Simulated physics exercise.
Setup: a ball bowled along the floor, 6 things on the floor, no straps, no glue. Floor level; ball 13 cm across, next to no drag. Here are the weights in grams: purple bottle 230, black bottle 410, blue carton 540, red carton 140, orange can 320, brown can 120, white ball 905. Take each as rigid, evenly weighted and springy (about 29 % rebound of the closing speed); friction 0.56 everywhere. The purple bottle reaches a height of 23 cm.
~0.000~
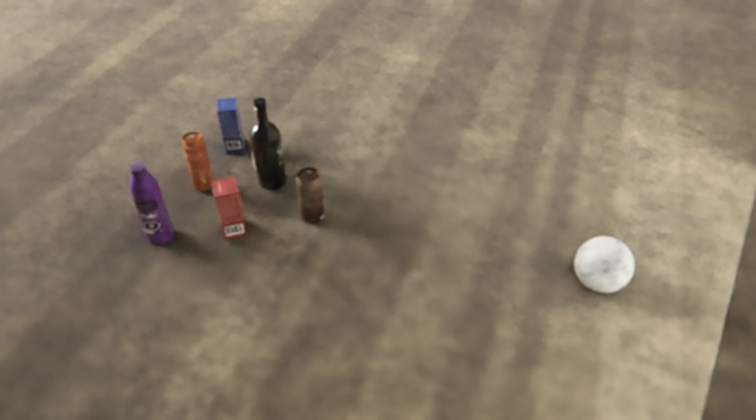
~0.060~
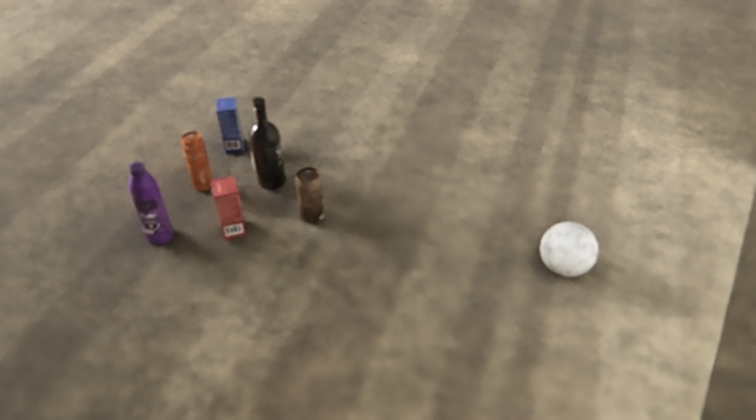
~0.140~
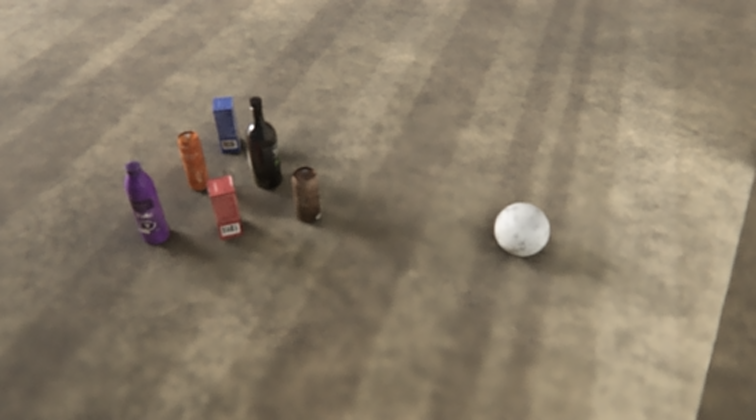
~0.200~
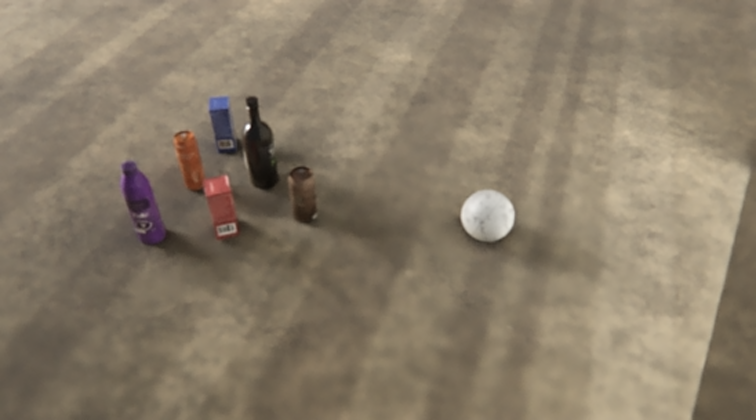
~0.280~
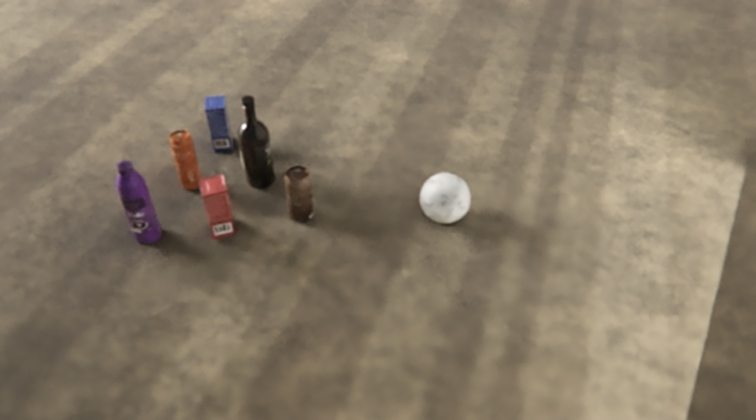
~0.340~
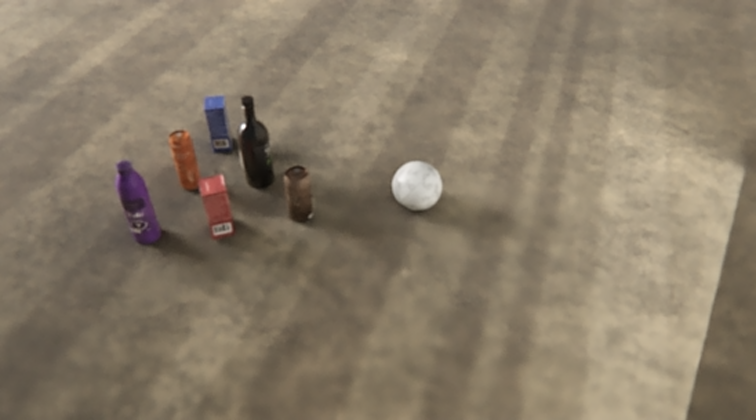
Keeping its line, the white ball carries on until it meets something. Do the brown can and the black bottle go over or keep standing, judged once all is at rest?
The brown can keeps its balance. The black bottle keeps its balance.
After 0.54 s, 74 cm rolled; white ball near (334, 149).
After 0.84 s, 115 cm rolled; white ball near (227, 102).
After 1.14 s, 156 cm rolled; white ball near (139, 64).
After 1.44 s, 196 cm rolled; white ball near (64, 31).
By the end (1.6 s), all 6 in place, give or take 8 cm. Seen from the same camera at the end, brown can near (299, 195), black bottle near (254, 141).
